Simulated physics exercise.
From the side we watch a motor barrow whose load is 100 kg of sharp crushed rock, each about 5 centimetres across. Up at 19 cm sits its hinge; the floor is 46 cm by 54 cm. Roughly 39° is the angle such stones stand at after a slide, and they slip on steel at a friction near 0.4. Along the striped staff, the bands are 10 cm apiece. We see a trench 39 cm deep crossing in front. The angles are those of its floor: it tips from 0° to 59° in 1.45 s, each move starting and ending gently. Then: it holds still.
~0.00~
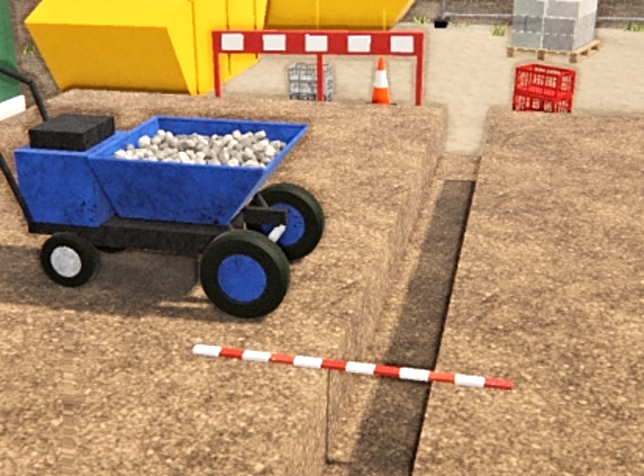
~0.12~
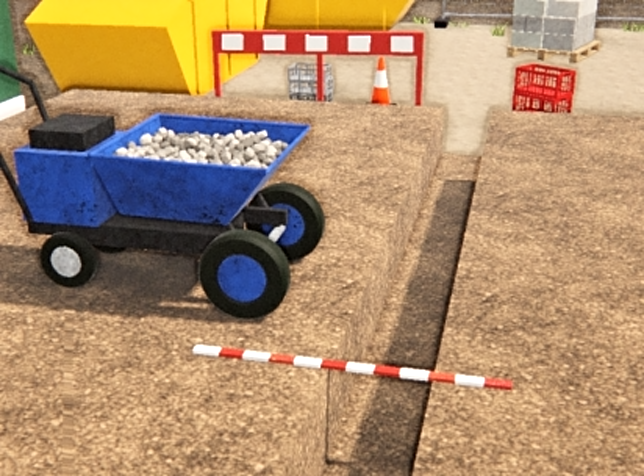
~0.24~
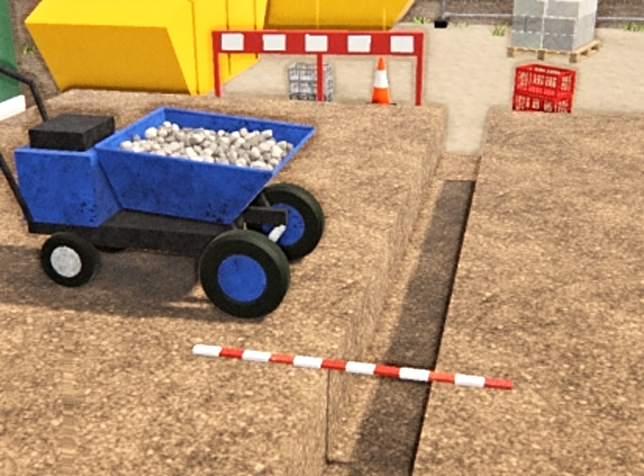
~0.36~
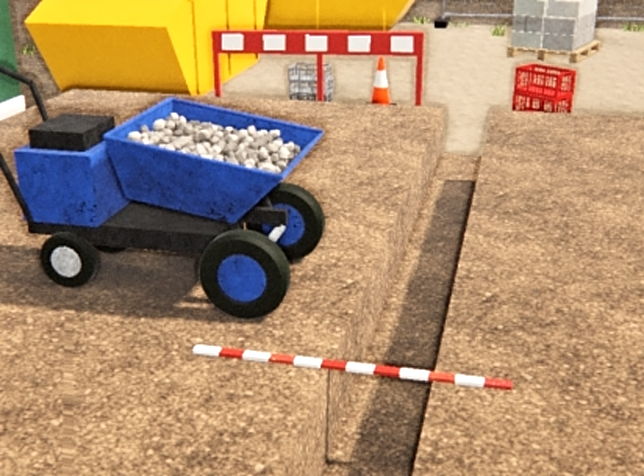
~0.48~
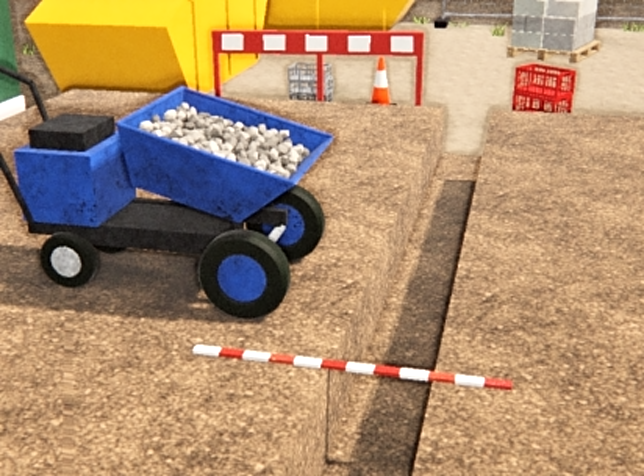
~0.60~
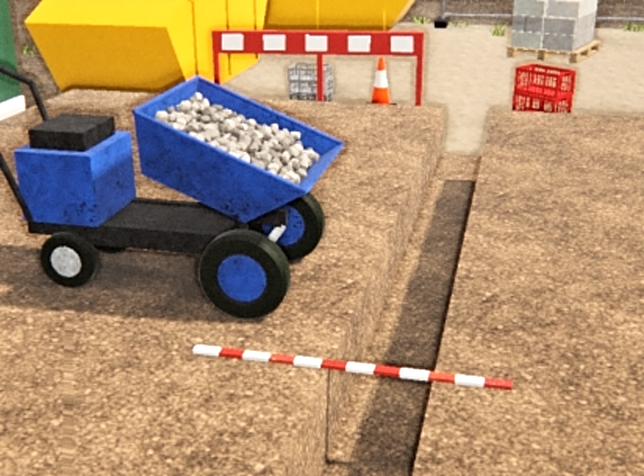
A blue motor barrow loaded with pale crushed rock stood still beside a trench with a red-and-white striped staff across it, while its skip tilted steadily, the back rising and the front leaning right.
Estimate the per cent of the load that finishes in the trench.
Roughly 29 percent.
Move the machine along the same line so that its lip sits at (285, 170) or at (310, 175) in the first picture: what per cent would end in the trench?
About 25 per cent from the first spot, about 20 from the second.
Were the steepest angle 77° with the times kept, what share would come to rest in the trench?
It comes out at about 100 percent.
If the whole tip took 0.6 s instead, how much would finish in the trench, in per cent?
Expected share: Around 40%.
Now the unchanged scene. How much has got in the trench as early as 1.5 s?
I'd say near 5 per cent at that time.
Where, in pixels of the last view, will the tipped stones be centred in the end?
(409, 379).
After 1.1 s the floor is at 50°; 100 % in the skip; the foremost stones are at (340, 208).
After 1.5 s the floor is at 59°; 96 % in the skip, 4 % in the trench; the foremost stones are at (399, 294).
After 1.9 s the floor is at 59°; 84 % in the skip, 16 % in the trench; the foremost stones are at (440, 358).
After 3.8 s the floor is at 59°; 71 % in the skip, 29 % in the trench; the foremost stones are at (440, 379).
